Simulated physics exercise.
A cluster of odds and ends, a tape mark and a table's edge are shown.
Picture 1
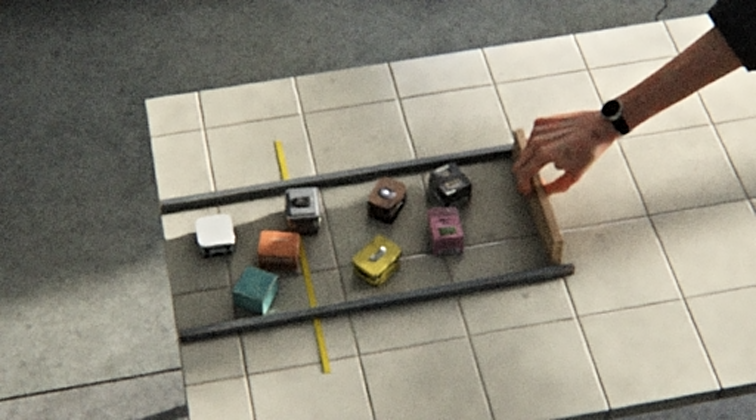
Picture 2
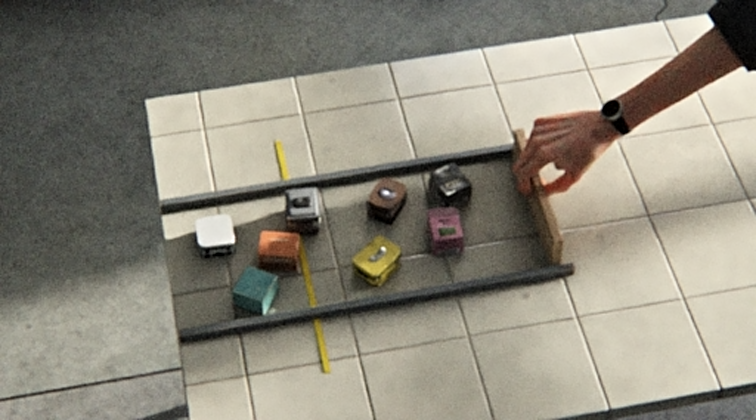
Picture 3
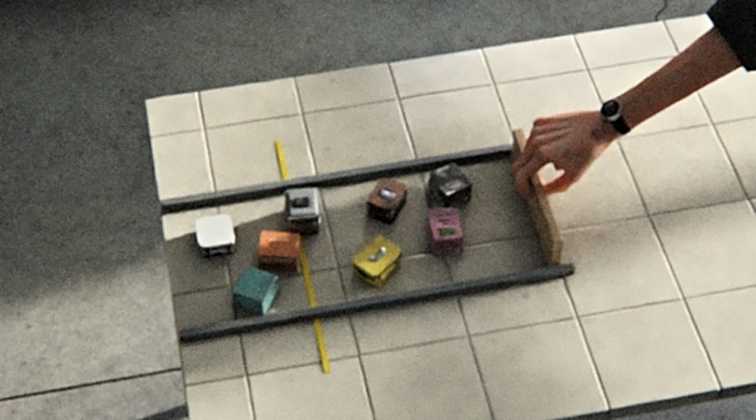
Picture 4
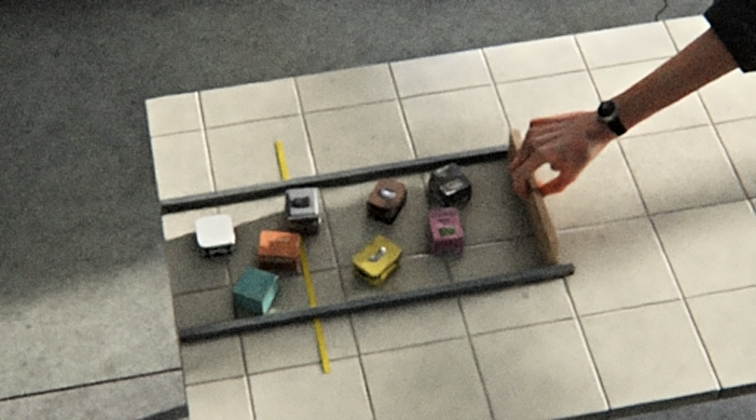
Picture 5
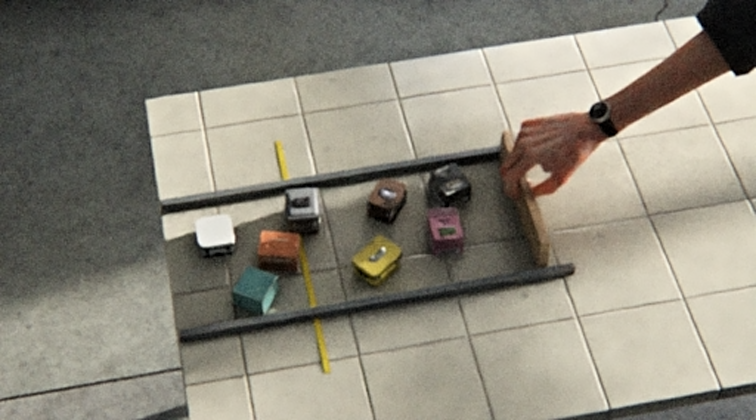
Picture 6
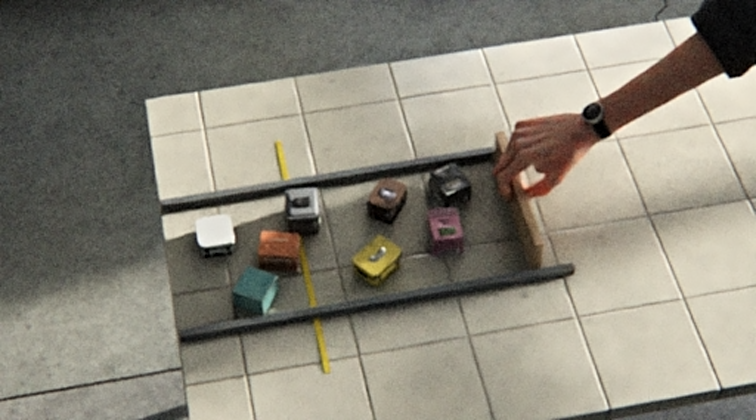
A hand wearing a dark watch grips a wooden board at the right end of a dark-railed channel on a pale tiled table, seen from above at a slant. White, turquoise, orange and silvery blocks sit on the left near a yellow tape mark, with brown, yellow, pink and black ones further right. The hand slides the board slightly left, while the blocks and camera stay still.
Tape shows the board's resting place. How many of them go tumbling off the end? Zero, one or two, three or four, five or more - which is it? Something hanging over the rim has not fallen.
Answer: Zero.
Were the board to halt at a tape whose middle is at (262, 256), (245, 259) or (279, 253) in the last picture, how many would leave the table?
Try 1: 1; try 2: 1; try 3: 0.
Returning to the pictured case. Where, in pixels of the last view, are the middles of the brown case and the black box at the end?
About (253, 227), and about (279, 211).
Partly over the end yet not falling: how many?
Count of overhanging things: 0.
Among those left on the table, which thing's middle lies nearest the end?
Result - the white case.
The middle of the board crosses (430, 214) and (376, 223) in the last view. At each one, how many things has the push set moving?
At the one place 3, at the other 5.
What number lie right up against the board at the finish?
So the total is 3.
Soon after, none off yet; white case at rest near (216, 237); turquoise block at rest near (256, 291); orange box at rest near (279, 251).
At rest, the number that fall off is zero.
